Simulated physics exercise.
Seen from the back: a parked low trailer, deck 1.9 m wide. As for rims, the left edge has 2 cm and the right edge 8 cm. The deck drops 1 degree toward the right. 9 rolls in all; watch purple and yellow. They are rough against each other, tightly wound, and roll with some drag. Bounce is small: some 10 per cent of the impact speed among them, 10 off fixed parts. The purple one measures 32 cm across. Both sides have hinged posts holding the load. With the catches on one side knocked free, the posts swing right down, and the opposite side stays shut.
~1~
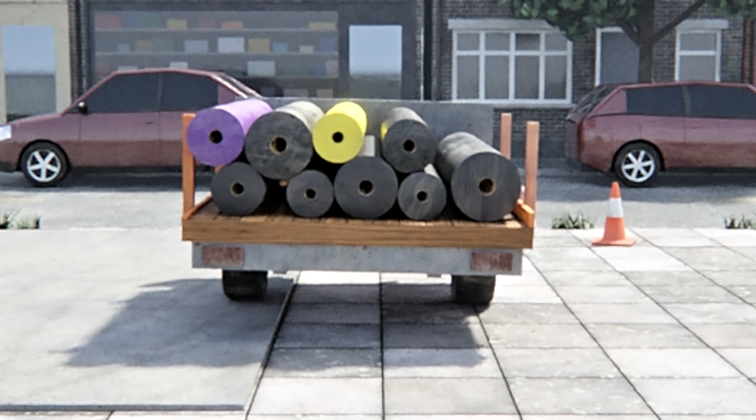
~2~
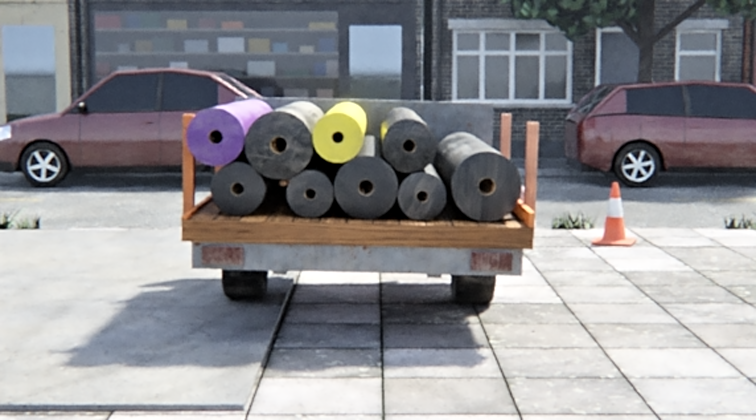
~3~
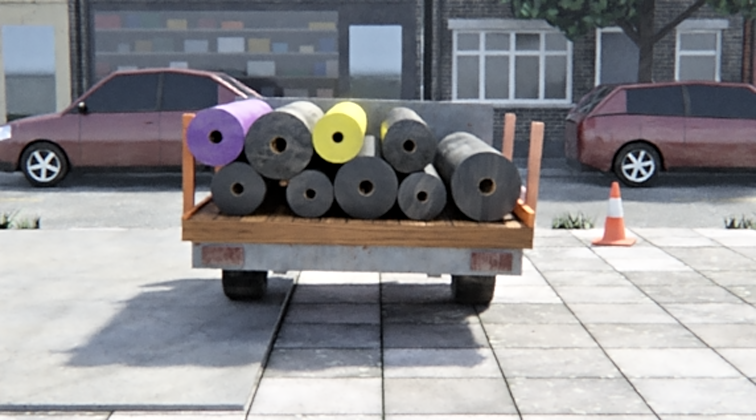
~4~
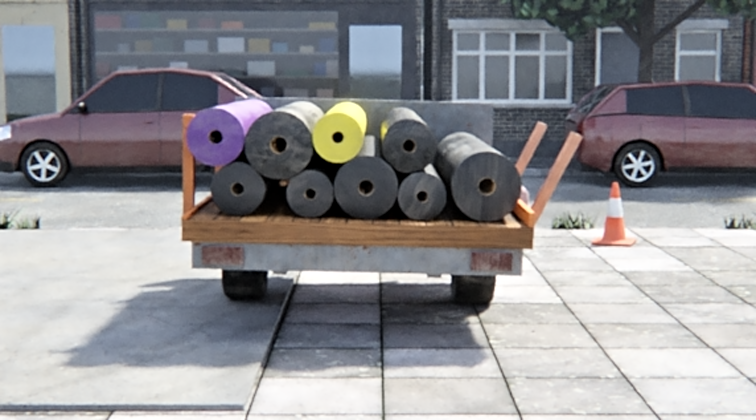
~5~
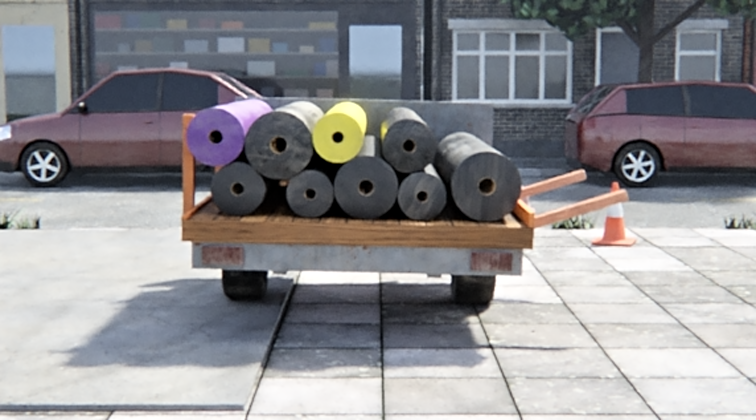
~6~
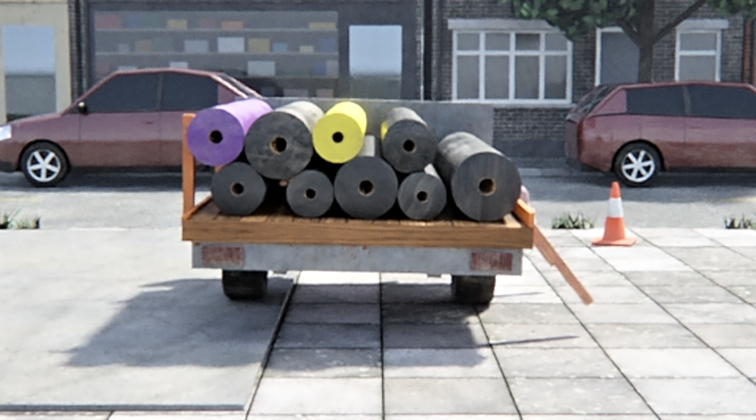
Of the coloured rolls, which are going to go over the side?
Purple: No; yellow: No.
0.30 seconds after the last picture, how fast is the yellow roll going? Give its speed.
About 0.0 m/s.
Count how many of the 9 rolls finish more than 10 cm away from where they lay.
The number you get is 0.
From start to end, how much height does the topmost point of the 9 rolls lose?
Roughly 0 cm.
Then, 0.3 s after the last picture, purple is up on others, 15 cm from the left edge; yellow is up on others, 80 cm from the left edge; 0 off so far.
At rest (0.7 s after the last picture), purple is up on others, 15 cm from the left edge; yellow is up on others, 80 cm from the left edge; 0 off so far.
